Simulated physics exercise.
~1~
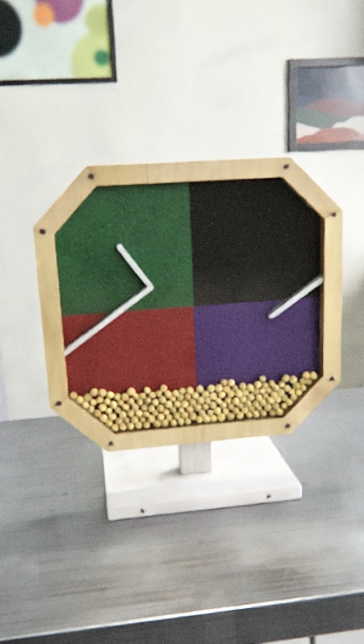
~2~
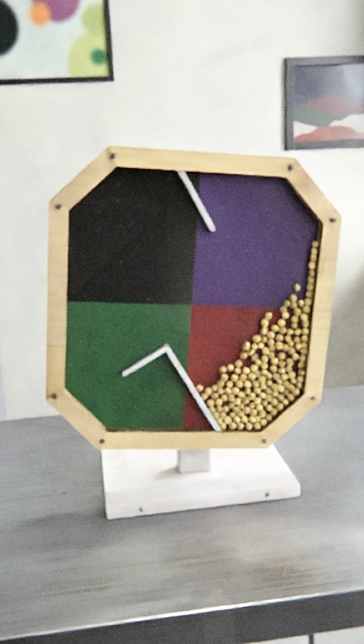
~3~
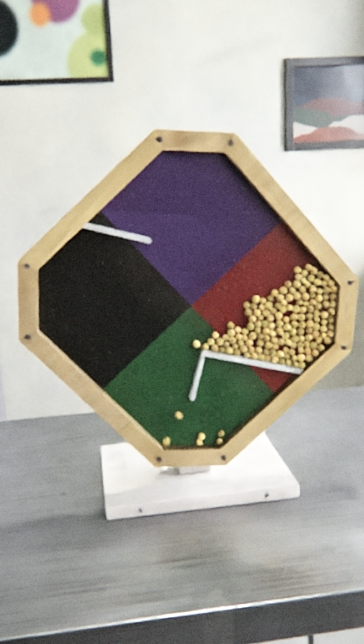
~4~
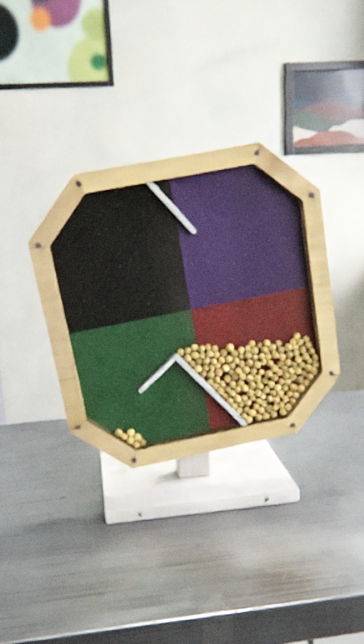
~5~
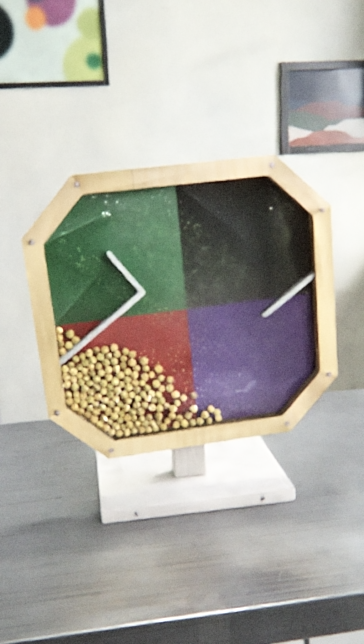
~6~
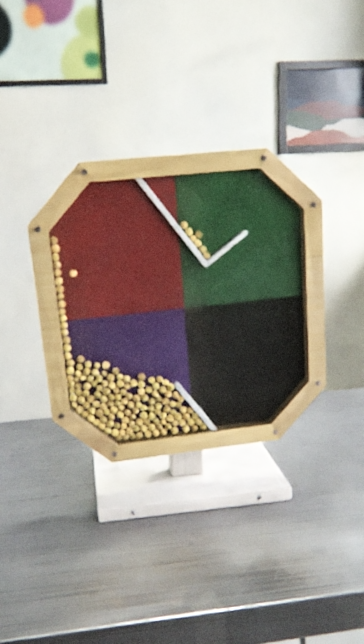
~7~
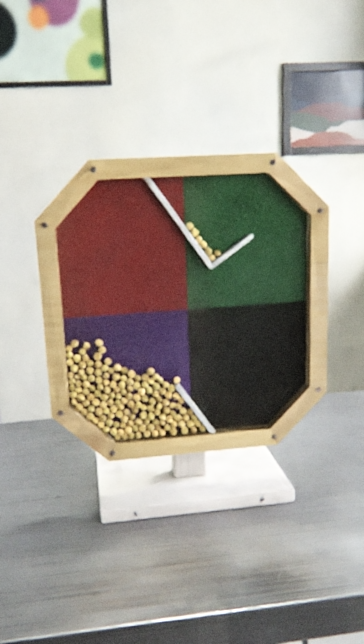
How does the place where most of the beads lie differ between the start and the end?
At the start the beads are spread in a low layer along the whole bottom of the case, across the red and purple quarters. At the end most of them are heaped in the lower left, mainly over the purple quarter.
An eight-sided wooden case with green, black, red and purple quarters stands on a white base on a grey table, seen from the front before a pale wall with two framed prints. Pale round beads lie along its bottom, beneath white strips. The case turns anticlockwise, the beads heap up on the right over red, and a few drop onto green. It then swings back clockwise past its starting position, sending the beads to the left. It ends a quarter turn clockwise, most beads heaped on purple at lower left and a few caught between white strips on green.
